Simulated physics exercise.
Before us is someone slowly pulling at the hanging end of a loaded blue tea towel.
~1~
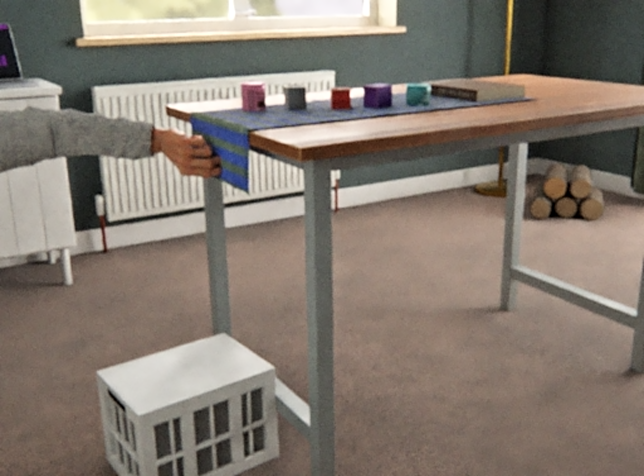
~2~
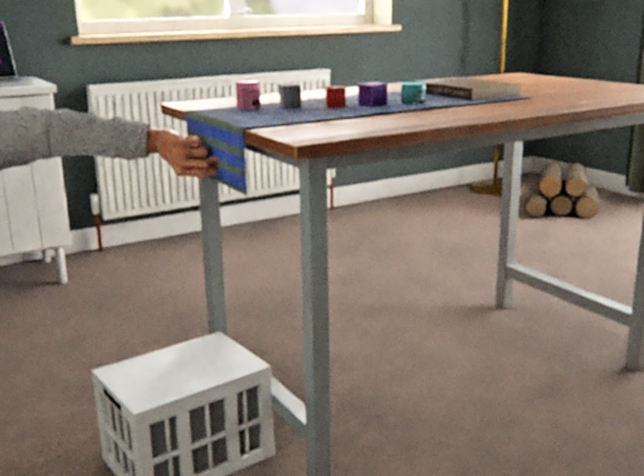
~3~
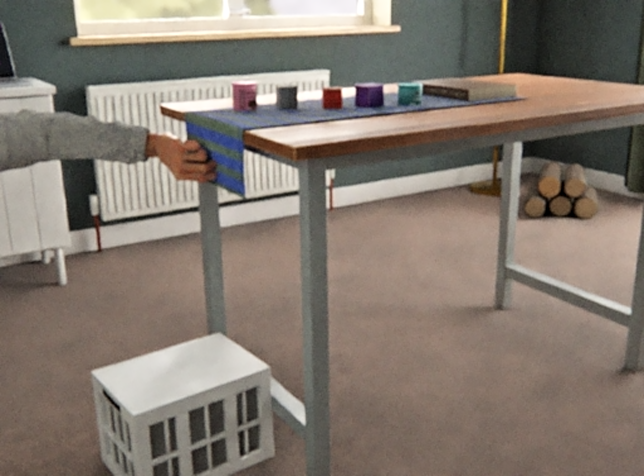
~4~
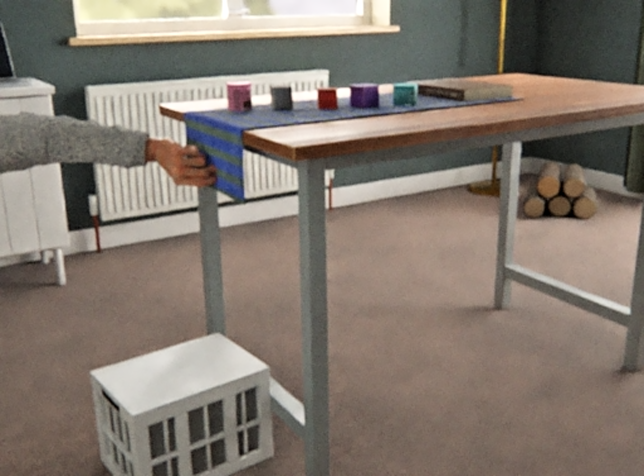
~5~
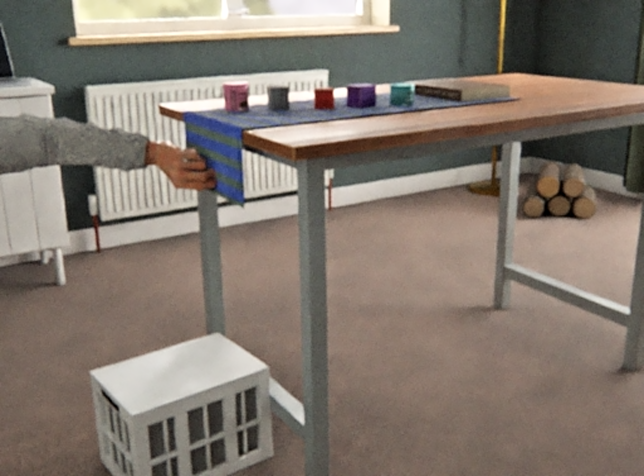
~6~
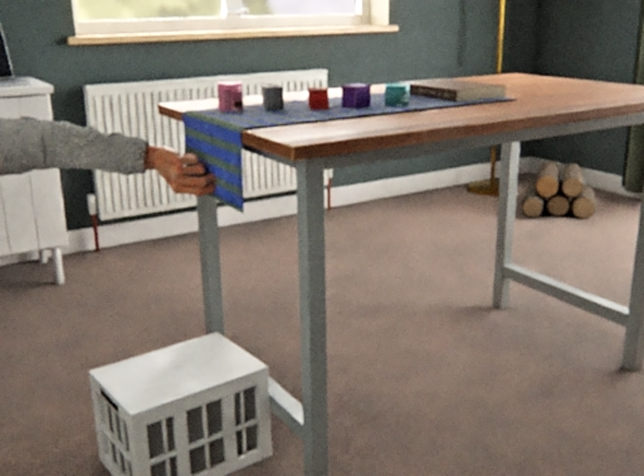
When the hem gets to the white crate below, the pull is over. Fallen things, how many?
Four things drop off.
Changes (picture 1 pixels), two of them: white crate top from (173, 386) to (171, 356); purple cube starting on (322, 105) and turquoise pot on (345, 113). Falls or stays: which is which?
In the end the purple cube is no longer on top and the turquoise pot is no longer on top.
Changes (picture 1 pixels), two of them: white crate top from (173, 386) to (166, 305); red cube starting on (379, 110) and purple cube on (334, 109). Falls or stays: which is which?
Red cube: Still up. Purple cube: Still up.
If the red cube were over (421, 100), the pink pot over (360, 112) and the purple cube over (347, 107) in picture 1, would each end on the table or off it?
You'd see the red cube hang on, the pink pot go down and the purple cube go down.
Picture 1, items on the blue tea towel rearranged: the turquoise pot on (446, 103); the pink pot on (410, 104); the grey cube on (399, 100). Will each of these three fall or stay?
Turquoise pot stays, pink pot stays, grey cube stays.
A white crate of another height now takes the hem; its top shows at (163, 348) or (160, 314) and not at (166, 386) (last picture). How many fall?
The tally is 3 and 2.
Soon after, hem near (216, 277); pink pot and grey cube gone.
After that, hem near (217, 342); pink pot, grey cube and red cube gone.
In the end, hem on the crate; pink pot, grey cube, red cube and purple cube gone. The count of fallen things is four.
